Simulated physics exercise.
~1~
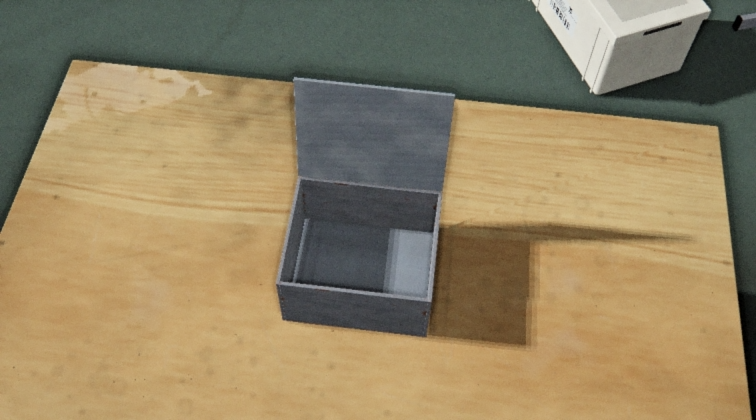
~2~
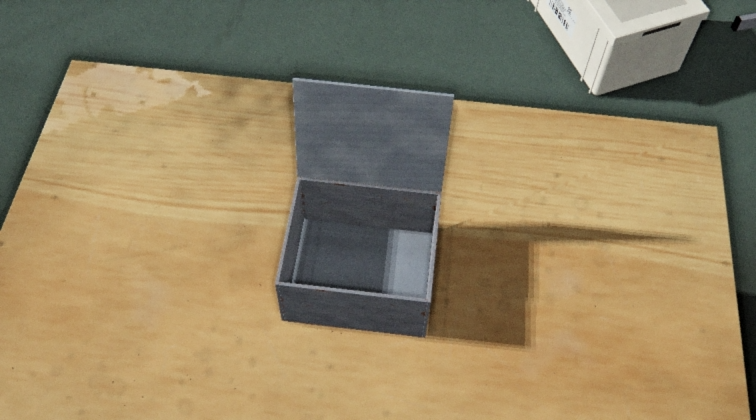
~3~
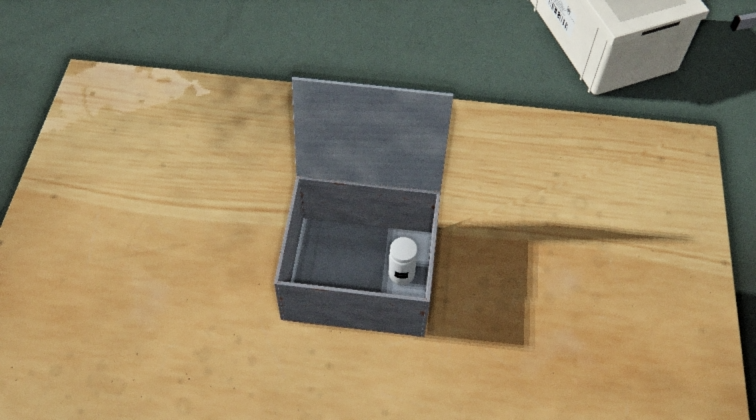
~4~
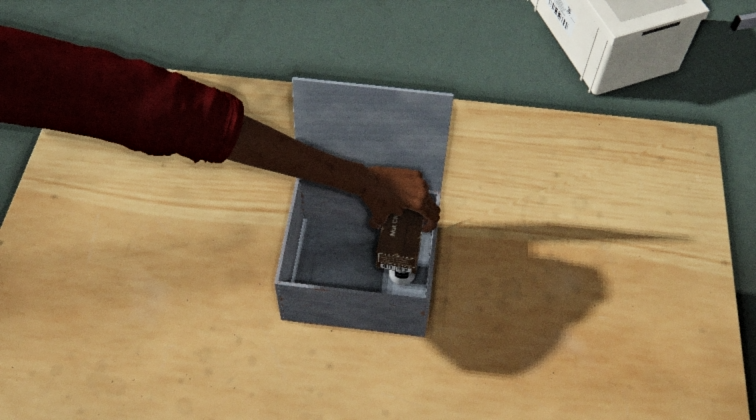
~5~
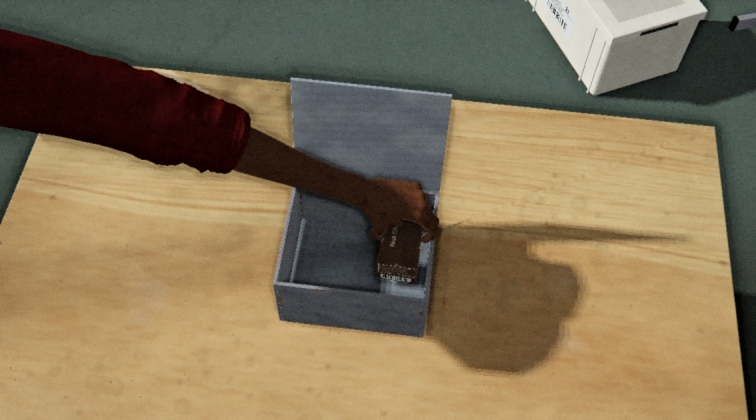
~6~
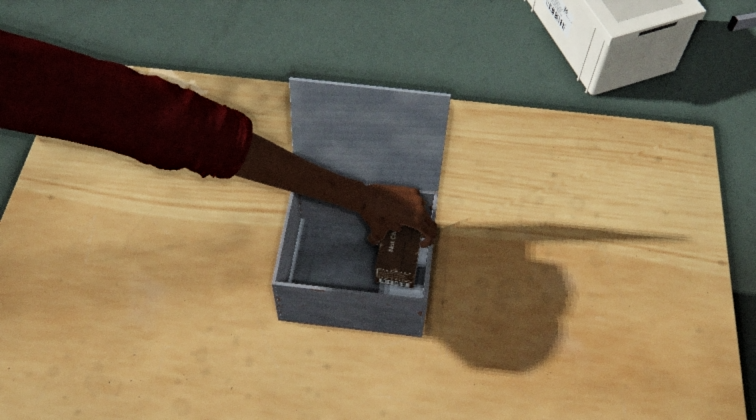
The video shows an open gray box on a wooden table, empty until a small white shaker appears inside at the right; then a dark-red-sleeved arm reaches in from the left, lowering a brown carton slightly over the shaker's area.
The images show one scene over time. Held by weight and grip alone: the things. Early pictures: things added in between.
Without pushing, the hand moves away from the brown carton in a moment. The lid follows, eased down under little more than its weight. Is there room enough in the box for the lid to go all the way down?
No, there is not.
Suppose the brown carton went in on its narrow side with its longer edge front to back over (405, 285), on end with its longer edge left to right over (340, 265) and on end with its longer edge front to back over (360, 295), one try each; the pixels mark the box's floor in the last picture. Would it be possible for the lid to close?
Lid, in order: Held open, held open, held open.
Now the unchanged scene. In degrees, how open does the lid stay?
Close to 10 degrees.
Then, 1.50 s past the last view, lid 66° above the rim.
Then, 2.00 s past the last view, lid 24° above the rim.
Finally, lid 10° above the rim; left askew, brown carton; white shaker still in place. Final places as the last picture's camera would see them, brown carton near (401, 242).
